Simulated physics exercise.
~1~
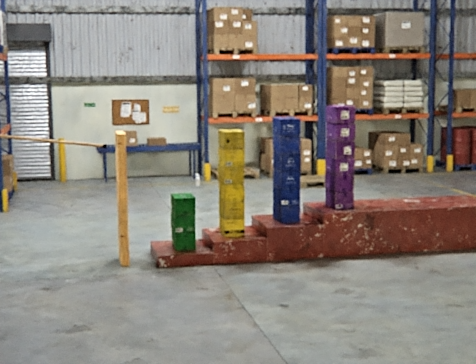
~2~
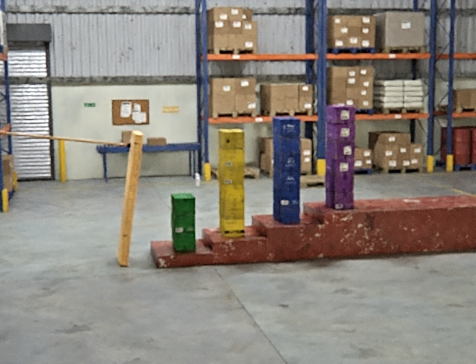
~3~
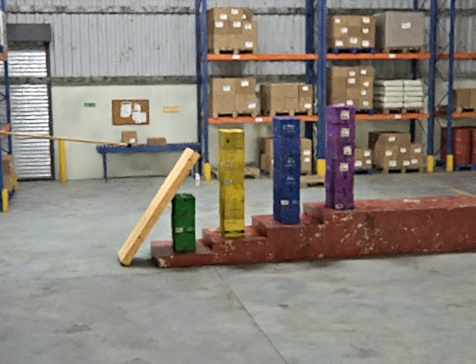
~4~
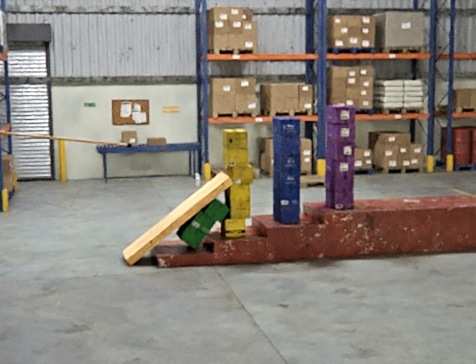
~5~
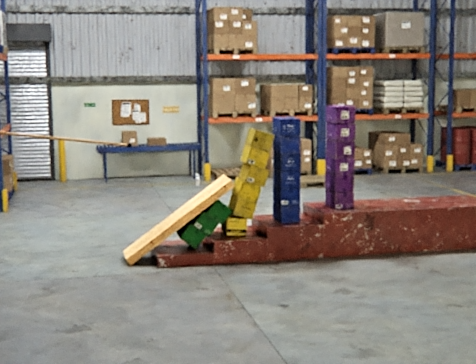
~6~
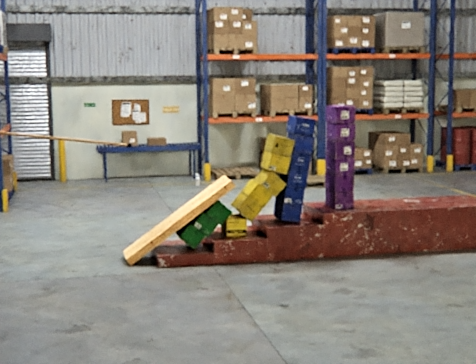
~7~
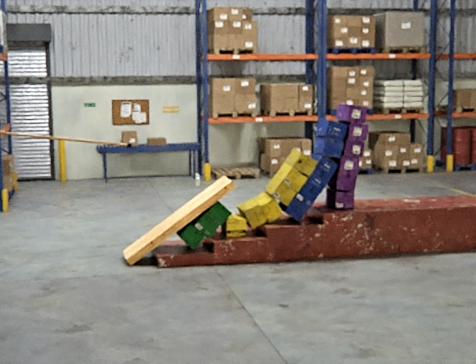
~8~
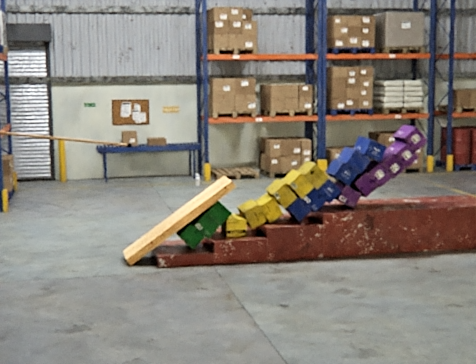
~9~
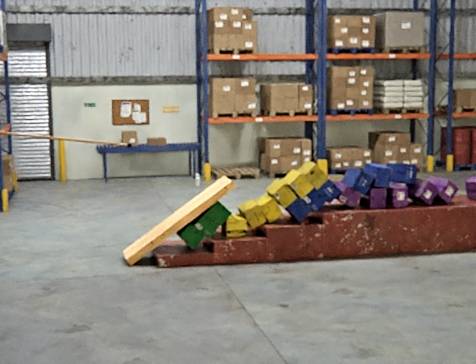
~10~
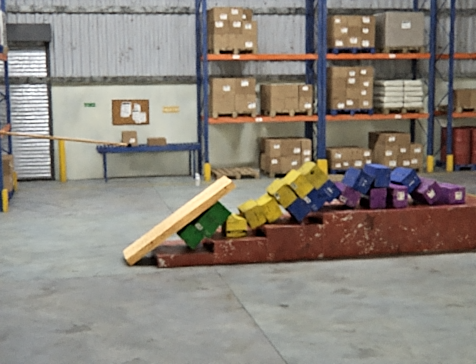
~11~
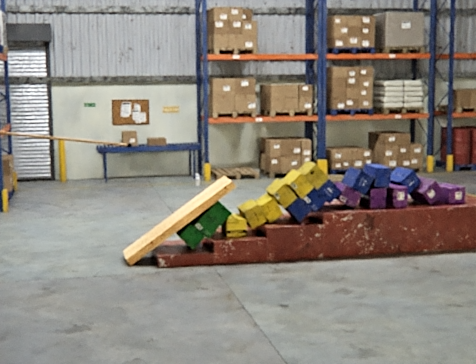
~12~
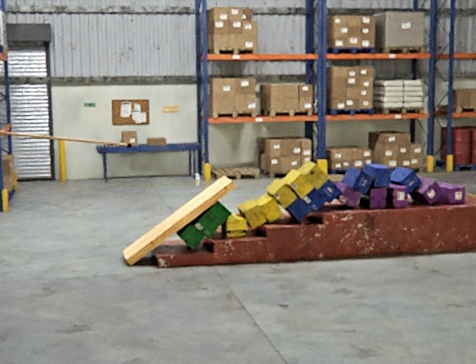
A falling wooden board topples green, yellow, blue and purple carton stacks rightward into a slumped heap.
